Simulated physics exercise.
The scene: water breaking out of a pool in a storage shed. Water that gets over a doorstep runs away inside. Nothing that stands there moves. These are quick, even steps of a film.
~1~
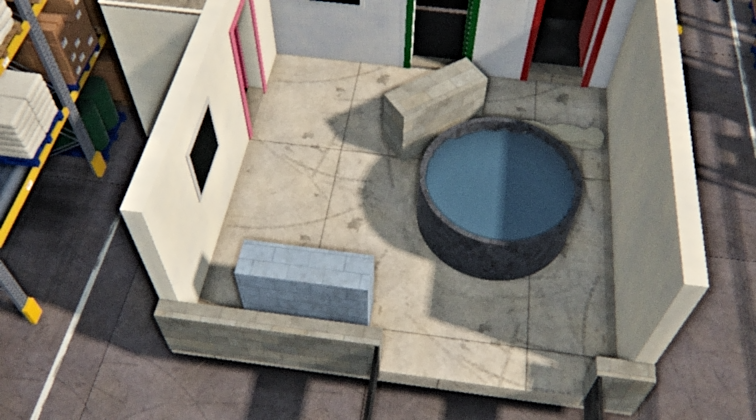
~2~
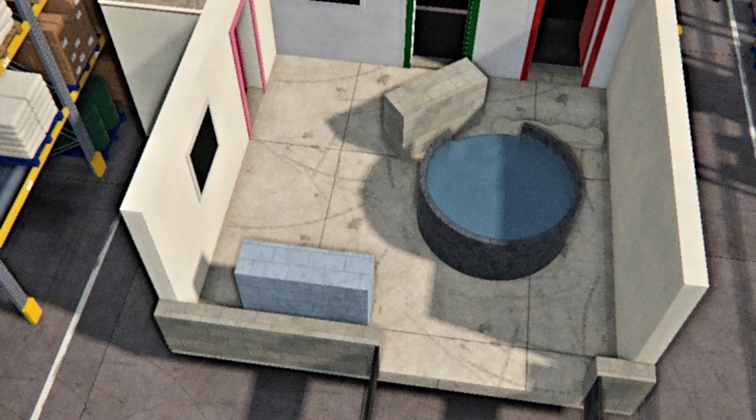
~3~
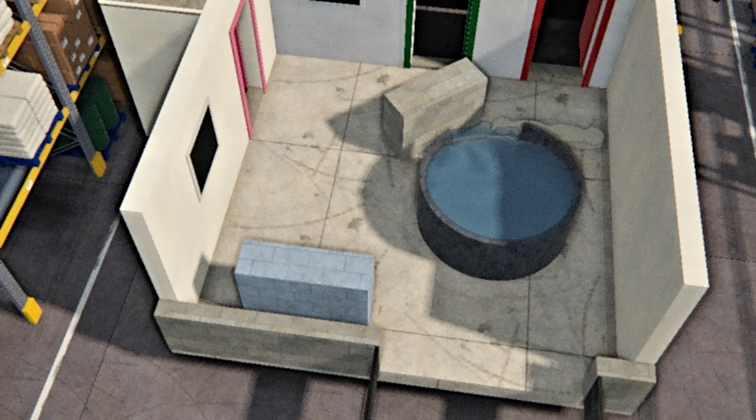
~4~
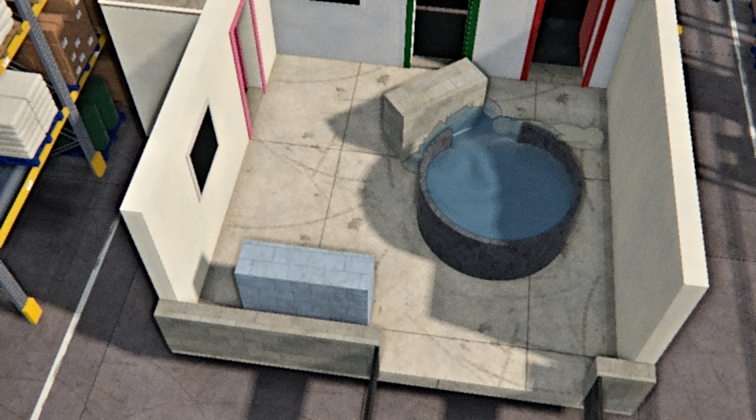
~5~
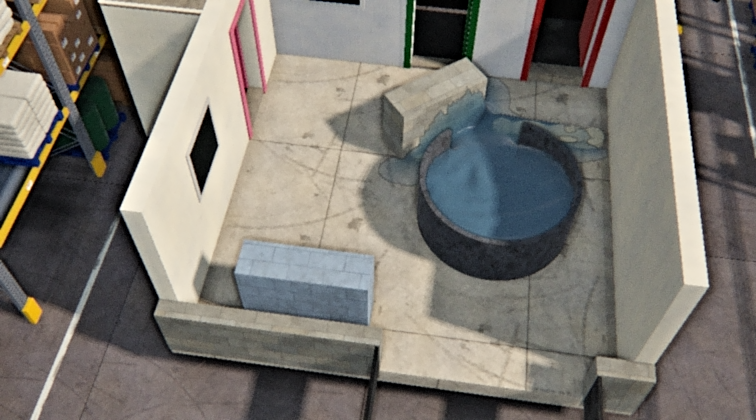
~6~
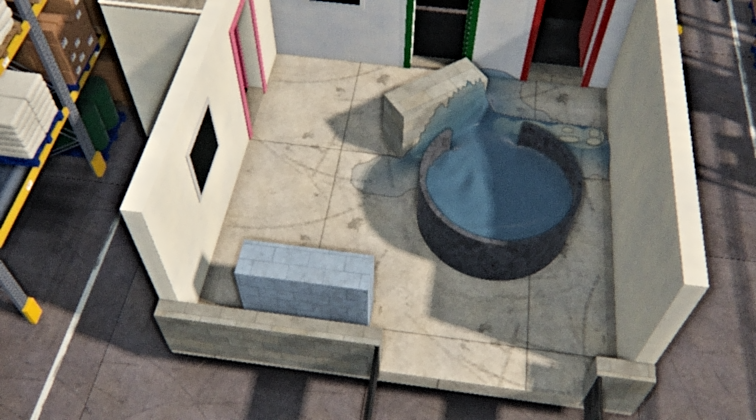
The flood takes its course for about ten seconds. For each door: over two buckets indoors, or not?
The green door takes more than that; the red door takes more than that; the pink door stays under that.
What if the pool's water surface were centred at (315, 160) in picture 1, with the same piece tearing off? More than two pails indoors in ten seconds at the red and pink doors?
My reading: Red door passes that mark, pink door goes over.
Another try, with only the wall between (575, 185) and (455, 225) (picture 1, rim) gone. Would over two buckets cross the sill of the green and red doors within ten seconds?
In short: The green one keeps below it; the red one holds.
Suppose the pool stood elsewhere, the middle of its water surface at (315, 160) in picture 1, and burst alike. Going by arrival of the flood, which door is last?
I say the red-painted one.
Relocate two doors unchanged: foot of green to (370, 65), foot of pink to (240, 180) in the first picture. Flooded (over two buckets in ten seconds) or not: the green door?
My reading: Green stays under.
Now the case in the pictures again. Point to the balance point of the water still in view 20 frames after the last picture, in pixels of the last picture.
Around (468, 187).
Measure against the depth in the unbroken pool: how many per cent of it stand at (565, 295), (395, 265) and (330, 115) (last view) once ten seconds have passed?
Roughly 8, 8 and 6 per cent, in turn.
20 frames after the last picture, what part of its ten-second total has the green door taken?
About 35 per cent.
A moment on, water covers 35 % of the floor; the green door under two buckets in, the red door under two buckets in, the pink door not reached.
Next, water covers 65 % of the floor; the green door under two buckets in, the red door over two buckets in, the pink door not reached.
Then, water covers 85 % of the floor; the green door over two buckets in, the red door over two buckets in, the pink door wet at the sill, nothing in.
Later, water covers 95 % of the floor; the green door over two buckets in, the red door over two buckets in, the pink door under two buckets in.
In the end, water covers 95 % of the floor; the green door over two buckets in, the red door over two buckets in, the pink door under two buckets in.
